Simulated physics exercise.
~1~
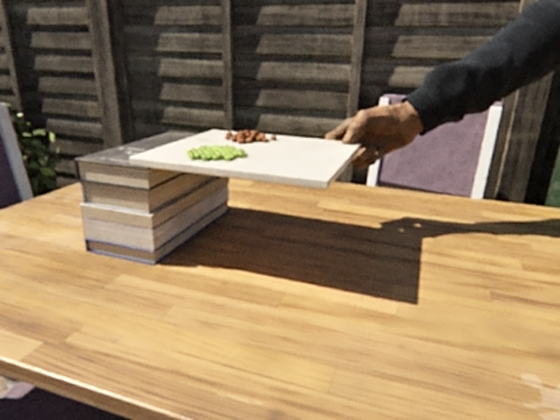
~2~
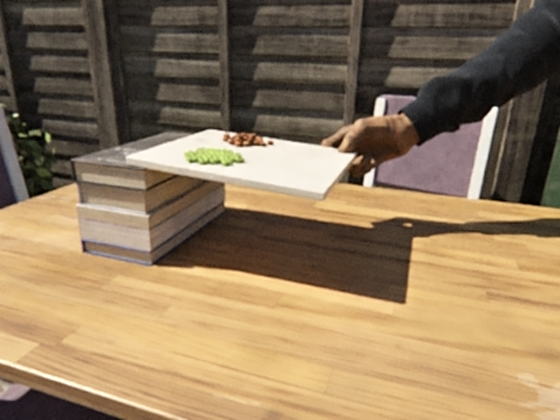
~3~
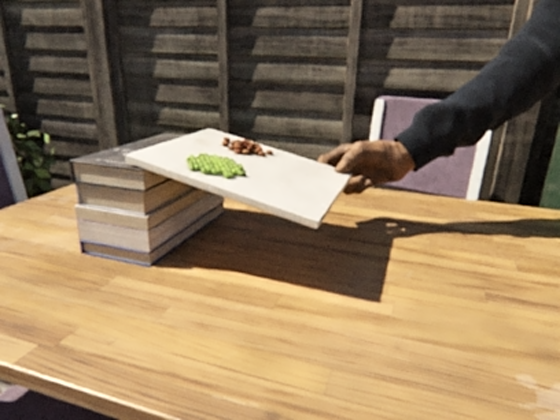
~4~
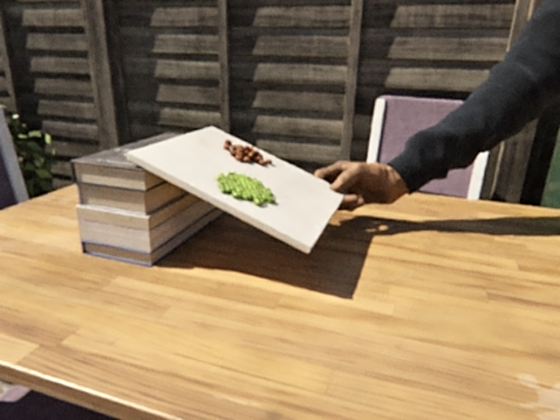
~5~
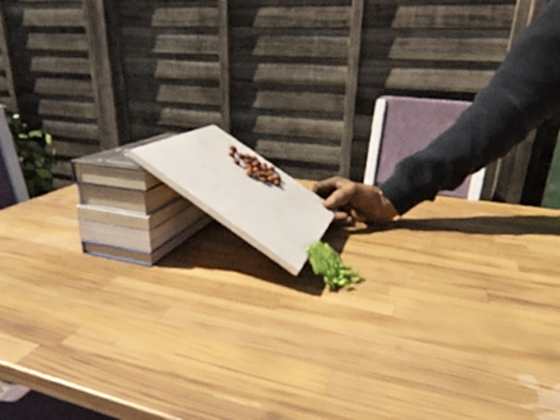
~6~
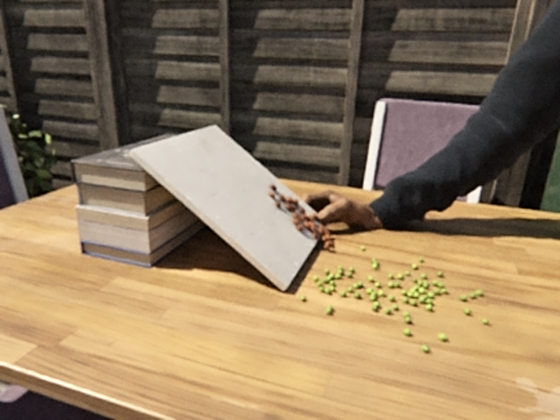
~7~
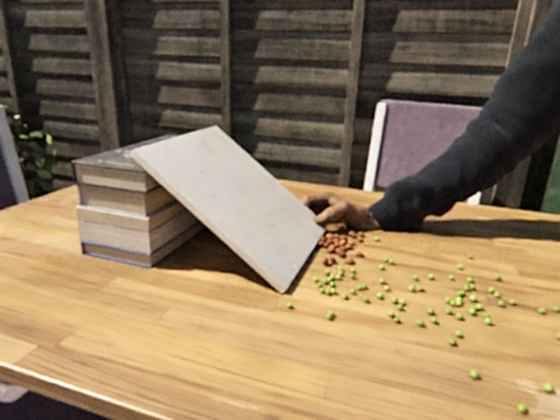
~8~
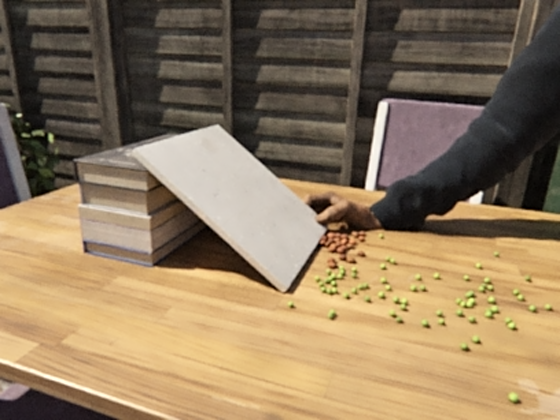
A hand lowers a board's end, spilling green balls widely and reddish pieces near its foot.
